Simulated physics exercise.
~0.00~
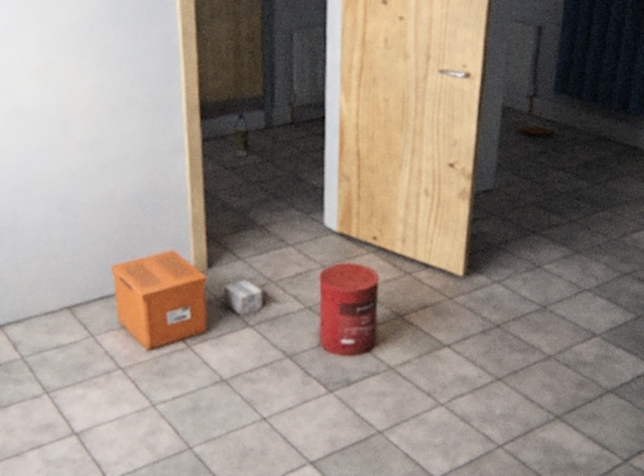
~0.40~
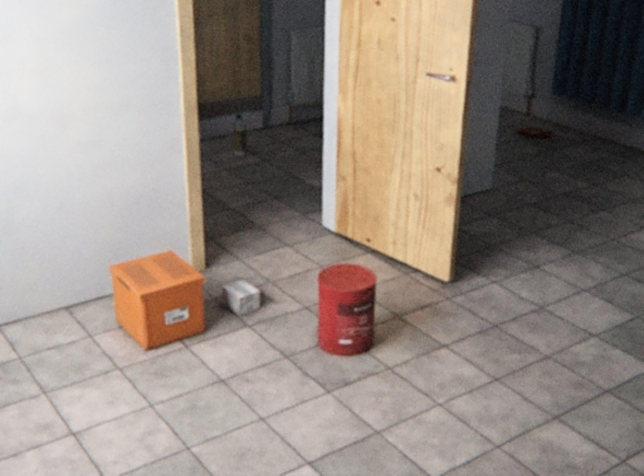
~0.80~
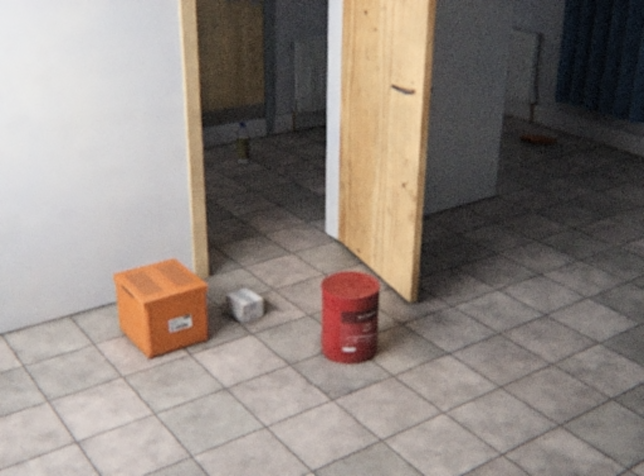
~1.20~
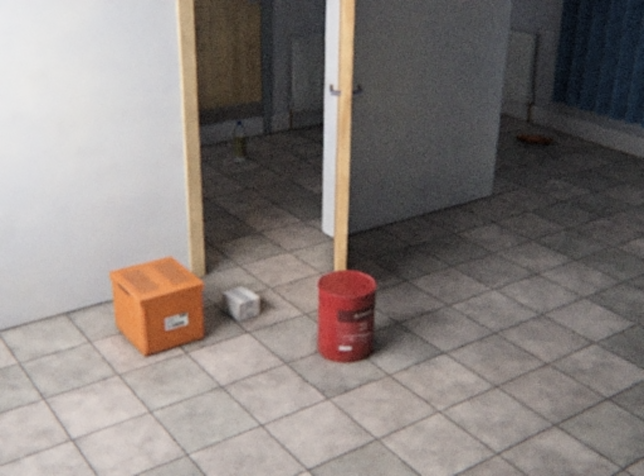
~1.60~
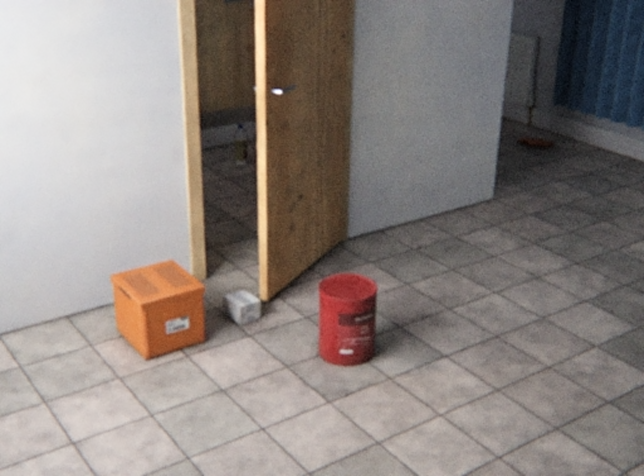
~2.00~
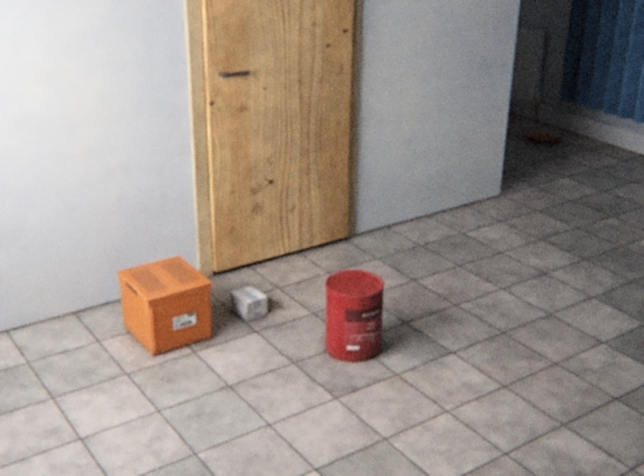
In a tiled room, a wooden door swinging steadily shut past an orange box, a small white box and a red pail.
